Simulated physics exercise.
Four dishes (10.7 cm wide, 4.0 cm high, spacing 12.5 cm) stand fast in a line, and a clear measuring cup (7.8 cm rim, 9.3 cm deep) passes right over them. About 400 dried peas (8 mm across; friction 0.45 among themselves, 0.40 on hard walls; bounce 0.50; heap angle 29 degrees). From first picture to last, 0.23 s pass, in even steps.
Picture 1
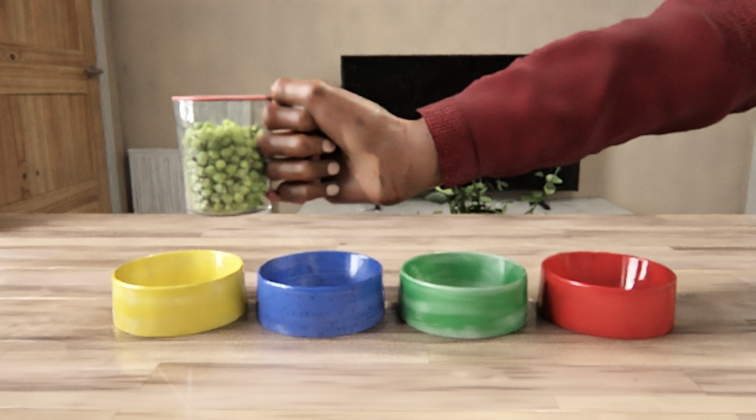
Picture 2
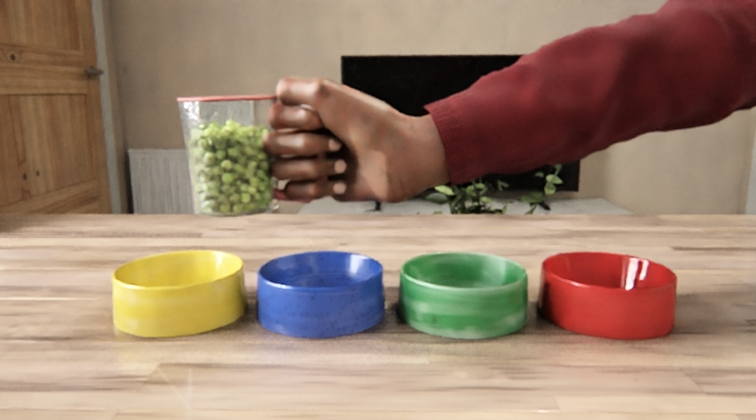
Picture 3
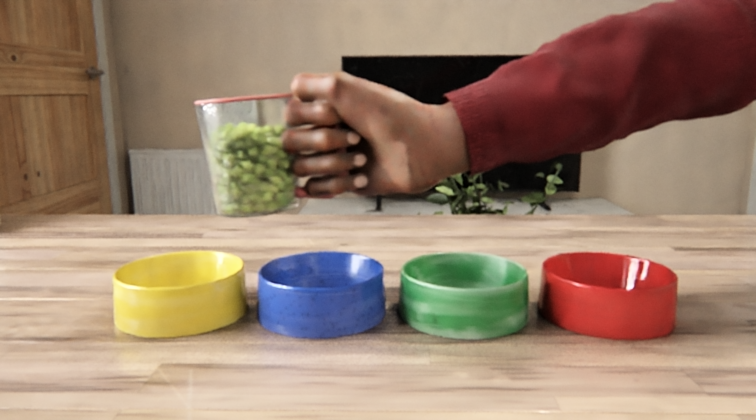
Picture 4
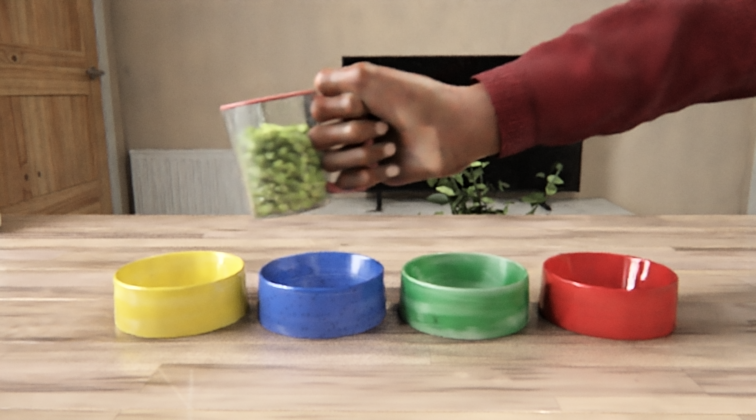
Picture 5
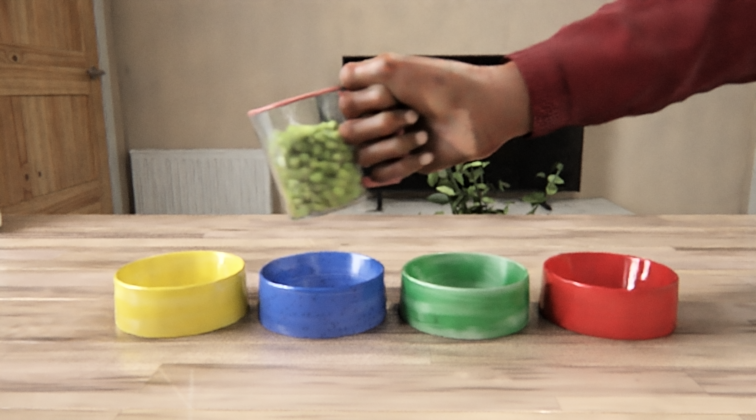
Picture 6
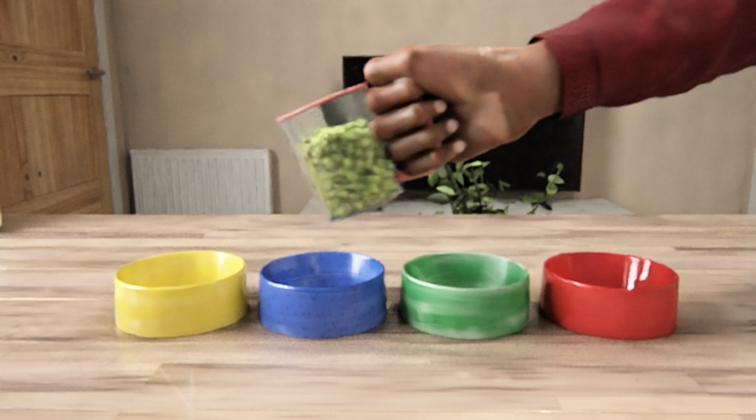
A hand in a dark red sleeve, reaching in from the right, grips a clear measuring cup of green dried peas above a wooden tabletop, seen from the front in a room with a wooden door. Four dishes, yellow, blue, green and red from left to right, stand still in a row below. The hand carries the cup rightward, gradually tilting it leftward, while the view stays steady.
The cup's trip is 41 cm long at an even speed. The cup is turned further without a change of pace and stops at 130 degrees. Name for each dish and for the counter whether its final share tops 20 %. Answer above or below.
Red: Above, blue: Below, green: Below, yellow: Below, counter: Below.
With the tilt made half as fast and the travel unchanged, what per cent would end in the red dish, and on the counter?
Red 100, counter 0.
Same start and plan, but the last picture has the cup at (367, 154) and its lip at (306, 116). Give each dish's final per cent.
Red 100, blue 0, green 0, yellow 0.
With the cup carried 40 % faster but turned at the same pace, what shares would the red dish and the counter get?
In that case red 100; counter 0.
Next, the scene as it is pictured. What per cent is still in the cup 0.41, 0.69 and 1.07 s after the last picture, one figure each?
In turn: 100, 100, 0.
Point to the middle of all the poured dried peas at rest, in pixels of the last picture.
Around (612, 290).
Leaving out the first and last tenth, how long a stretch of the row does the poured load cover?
Roughly 7 cm.
Then, 0.41 s after the last picture, tilt 73 degrees; cup holds 100 %.
Then, 0.69 s after the last picture, tilt 109 degrees; cup holds 100 %.
Then, 1.07 s after the last picture, tilt 130 degrees; cup holds 0 %, red 95 %.
In the end, red 100 %, blue 0 %, green 0 %, yellow 0 %, counter 5 %.
